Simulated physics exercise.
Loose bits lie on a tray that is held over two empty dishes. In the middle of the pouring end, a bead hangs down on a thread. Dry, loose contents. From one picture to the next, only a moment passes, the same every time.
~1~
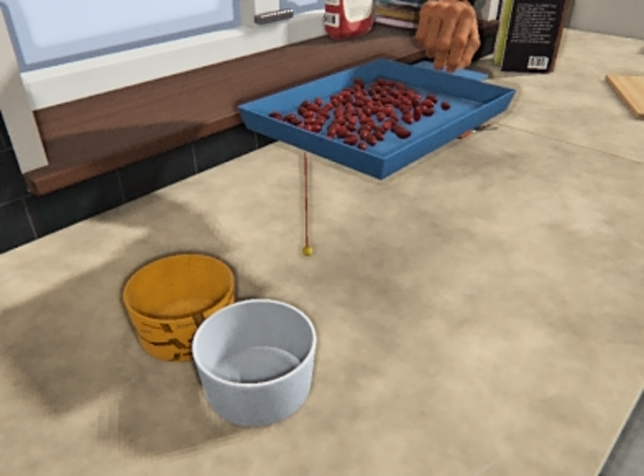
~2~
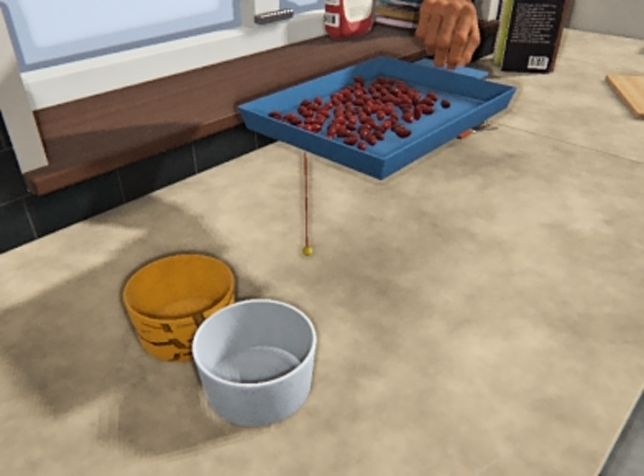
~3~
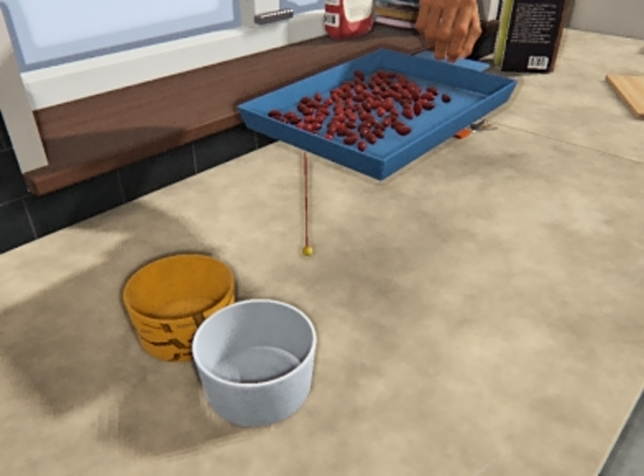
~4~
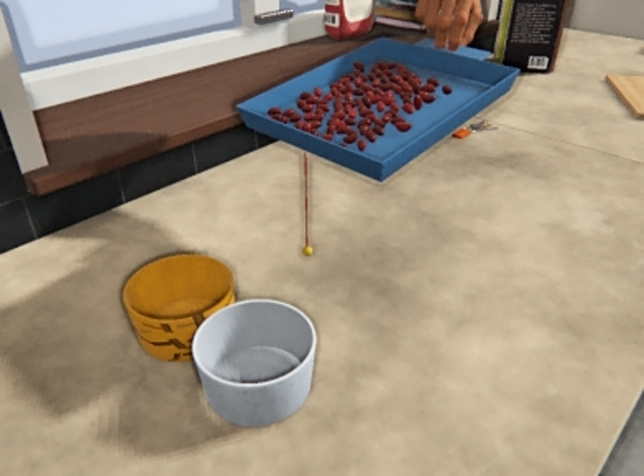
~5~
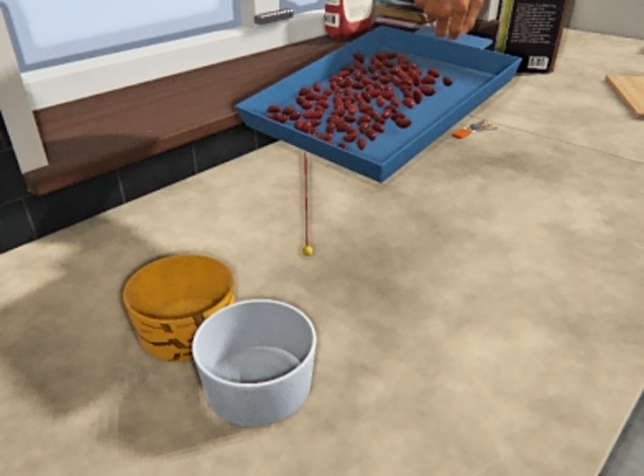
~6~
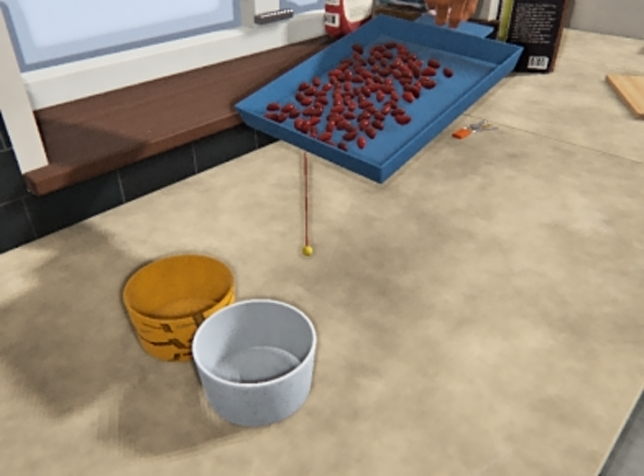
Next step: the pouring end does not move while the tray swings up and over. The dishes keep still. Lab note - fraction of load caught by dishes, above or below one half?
Most of it finds no dish.
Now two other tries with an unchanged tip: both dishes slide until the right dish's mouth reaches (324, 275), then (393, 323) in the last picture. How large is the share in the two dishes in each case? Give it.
20 %, then 50 %.
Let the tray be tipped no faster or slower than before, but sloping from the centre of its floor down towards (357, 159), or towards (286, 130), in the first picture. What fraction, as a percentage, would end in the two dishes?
The first try yields 10 percent and the second 10 percent.
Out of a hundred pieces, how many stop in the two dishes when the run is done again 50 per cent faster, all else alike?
That comes to about 20 in every hundred.
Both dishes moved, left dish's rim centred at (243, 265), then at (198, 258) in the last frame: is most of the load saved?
Result - try one, past the halfway mark; try two, past the halfway mark.
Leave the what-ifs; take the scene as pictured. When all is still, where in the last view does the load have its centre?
At about (307, 356).
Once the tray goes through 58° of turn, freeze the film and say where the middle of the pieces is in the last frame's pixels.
Look about (322, 108) in the last picture.
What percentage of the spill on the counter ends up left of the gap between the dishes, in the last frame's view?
It comes out at roughly 0 percent.
Soon after the last picture, tray tipped steeply; all on the tray.
A little later, tray tipped right over; most on the tray; a small part outside both; about a quarter in the air.
Later still, tray tipped past a quarter turn; a small part in the right dish; a small part in the left dish; most outside both.
At rest, tray tipped past a quarter turn; a small part in the right dish; a small part in the left dish; most outside both.
